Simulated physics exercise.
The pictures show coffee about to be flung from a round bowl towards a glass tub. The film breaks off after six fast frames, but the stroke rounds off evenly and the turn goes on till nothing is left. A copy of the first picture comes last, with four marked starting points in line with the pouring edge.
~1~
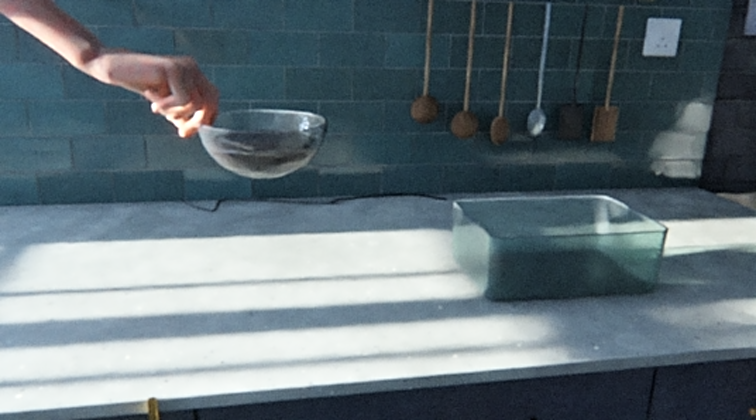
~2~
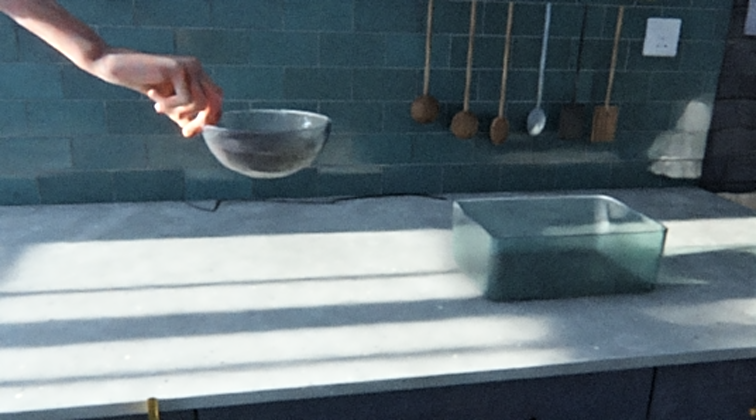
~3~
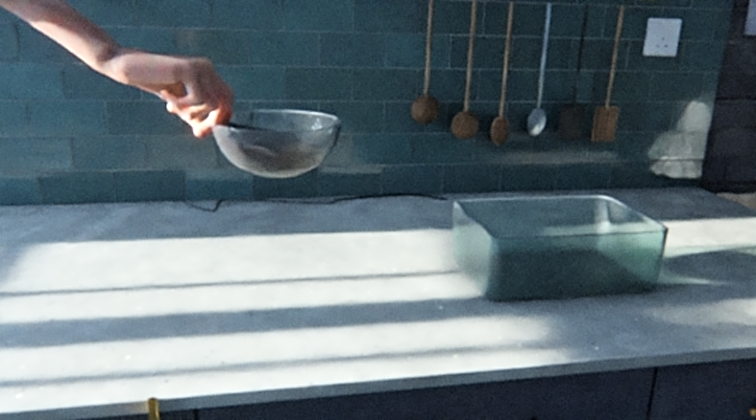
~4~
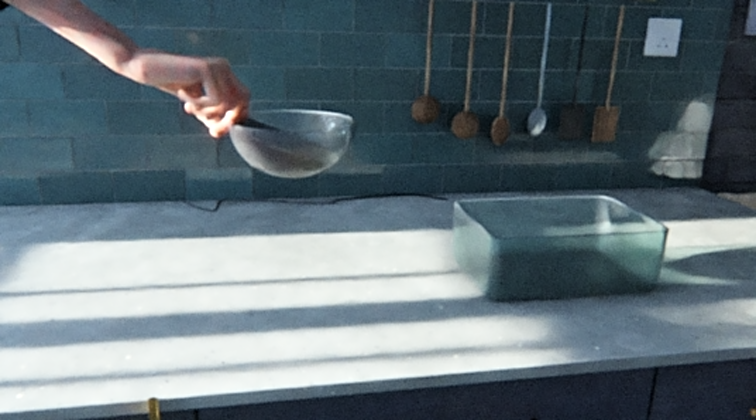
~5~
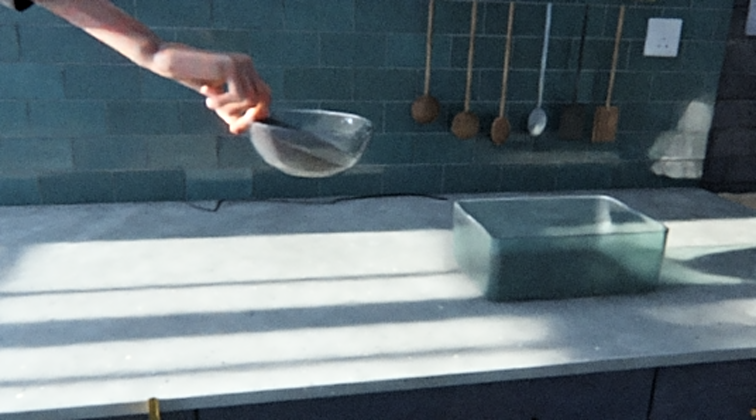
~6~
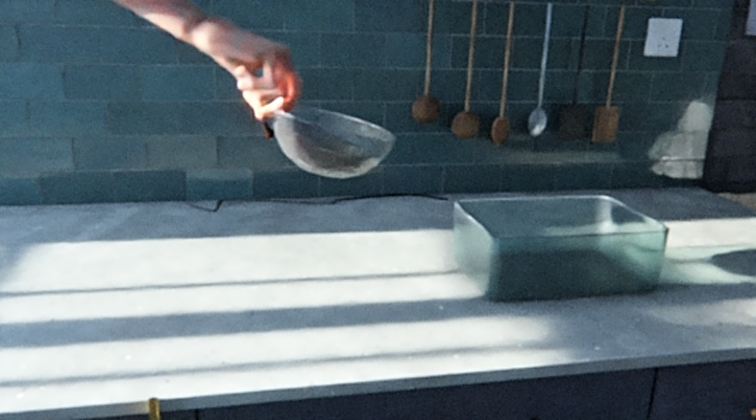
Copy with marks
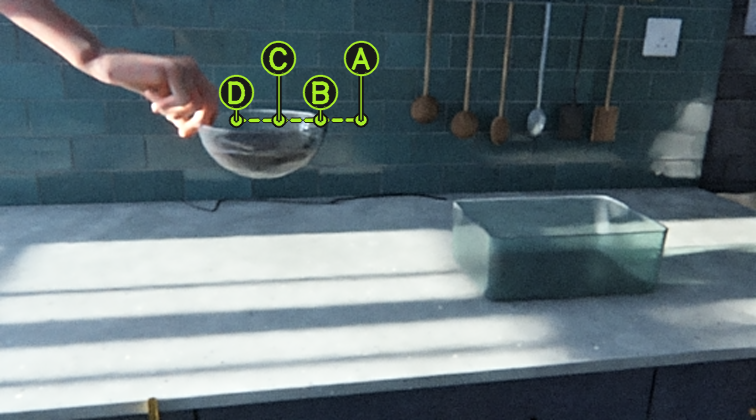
A clear round bowl, held at its left rim by a hand reaching in from the upper left, hangs level above a sunlit counter, then drifts slowly right toward a greenish glass tub. Near the end, the hand lifts its side and the bowl tilts slightly, its right side lower.
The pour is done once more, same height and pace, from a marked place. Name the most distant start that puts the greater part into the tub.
The answer is dot A.
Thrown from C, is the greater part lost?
Yes.
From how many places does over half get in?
One of the four.
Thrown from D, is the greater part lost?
Yes, that goes wrong.
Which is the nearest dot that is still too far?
That is dot B.
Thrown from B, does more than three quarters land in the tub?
No.
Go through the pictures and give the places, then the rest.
The first picture shows upright, lip at (325, 120); tub from (483, 299) to (653, 288); nothing has left yet.
The second picture shows upright, lip at (329, 120); nothing has left yet.
The third picture shows upright, lip at (339, 120); nothing has left yet.
The fourth picture shows upright, lip at (354, 120); nothing has left yet.
The fifth picture shows tipped about 2°, lip at (372, 122); coffee is over the rim, down to (245, 122).
The sixth picture shows tipped about 14°, lip at (393, 134); nothing has left yet.
On the marked copy, A at (361, 120); B at (320, 120); C at (278, 120); D at (236, 120).
For dot A, about 69 % lands in the tub, 25 % falls short and 6 % goes beside or beyond.
For dot B, about 28 % lands in the tub, 67 % falls short and 5 % goes beside or beyond.
For dot C, about 0 % lands in the tub, 98 % falls short.
For dot D, about 0 % lands in the tub, 100 % falls short.
